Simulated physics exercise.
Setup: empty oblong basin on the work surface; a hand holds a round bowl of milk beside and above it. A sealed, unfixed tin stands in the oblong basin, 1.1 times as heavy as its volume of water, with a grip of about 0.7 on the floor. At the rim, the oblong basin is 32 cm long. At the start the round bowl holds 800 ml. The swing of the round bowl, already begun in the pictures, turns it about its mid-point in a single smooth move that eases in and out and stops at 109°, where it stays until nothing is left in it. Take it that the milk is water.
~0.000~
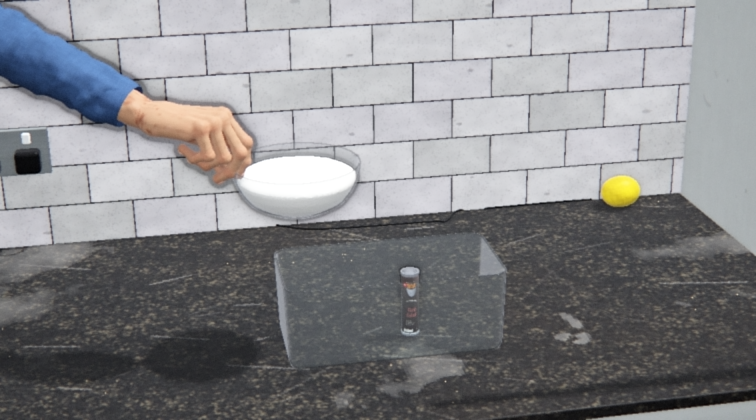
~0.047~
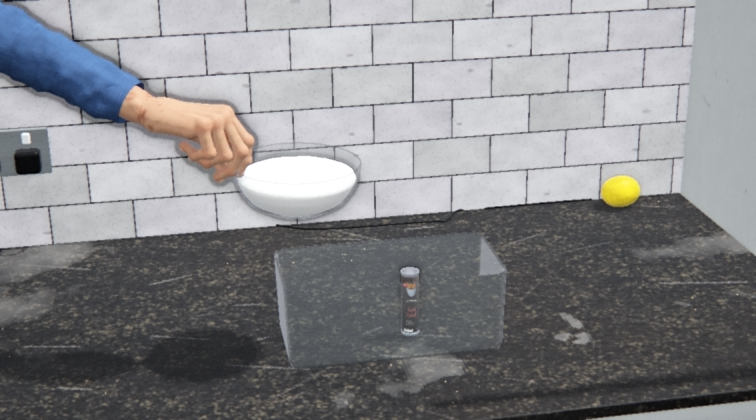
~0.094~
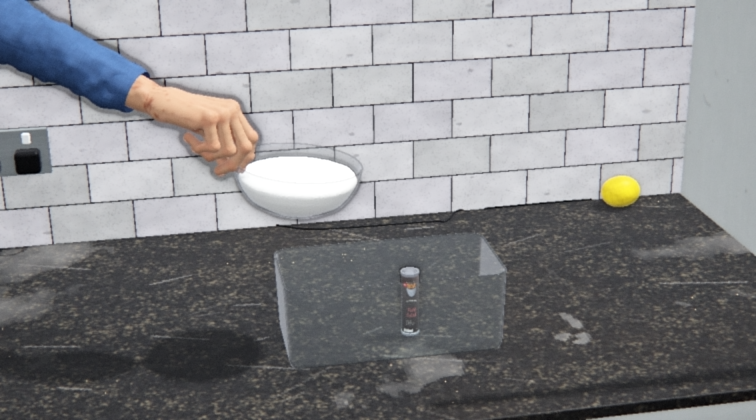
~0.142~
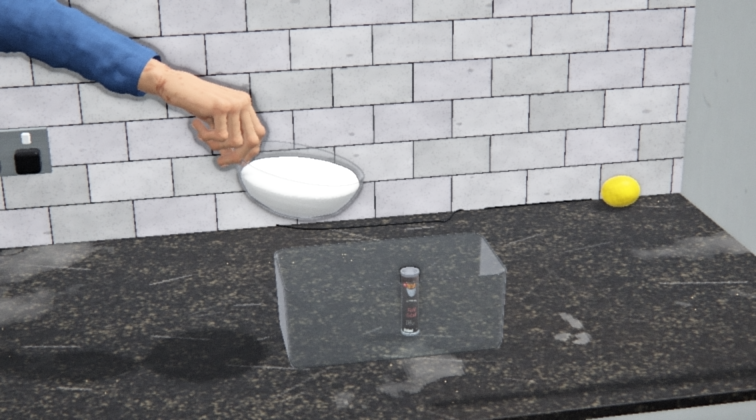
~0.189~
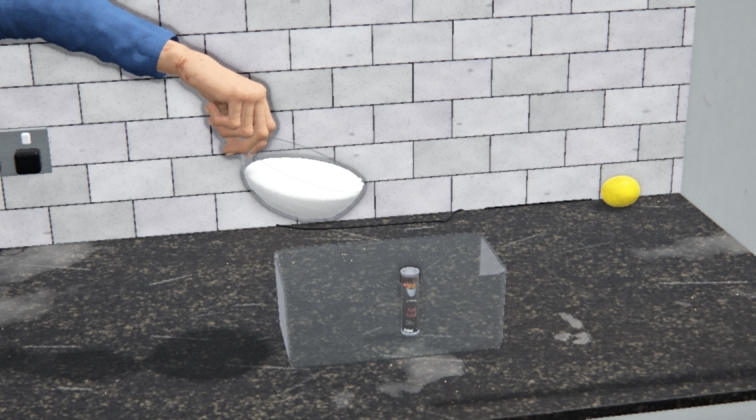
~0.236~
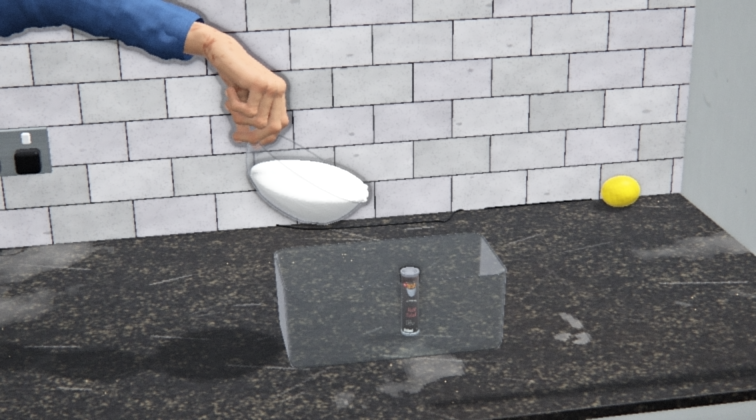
Above a dark counter, a hand steadily tilts a round bowl of milk to the right.
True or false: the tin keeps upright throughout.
False.
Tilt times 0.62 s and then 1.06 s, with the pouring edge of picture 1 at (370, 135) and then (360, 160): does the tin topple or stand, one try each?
Run one: It tumbles. Run two: It tumbles.
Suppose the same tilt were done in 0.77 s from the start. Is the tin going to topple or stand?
Then the tin tumbles.
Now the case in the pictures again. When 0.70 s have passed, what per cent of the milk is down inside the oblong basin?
Around 98 per cent of the whole.
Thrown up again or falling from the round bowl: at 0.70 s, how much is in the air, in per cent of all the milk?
About 2 % of the total.
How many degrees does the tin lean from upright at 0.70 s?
10°.
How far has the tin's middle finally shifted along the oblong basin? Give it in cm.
The middle of the tin ends some 3.5 cm along the basin.
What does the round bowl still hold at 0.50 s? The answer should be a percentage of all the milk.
4 %.
After 0.50 s the tilt is 99° and 4 per cent is still to pour; the tin leans 5°.
After 0.70 s the tilt is 109° and 0 per cent is still to pour; the tin leans 12°.
After 0.90 s the tilt is 109° and 0 per cent is still to pour; the tin leans 34°.
After 1.12 s the tilt is 109° and 0 per cent is still to pour; the tin lies on its side.
In the end the tin lies on its side.
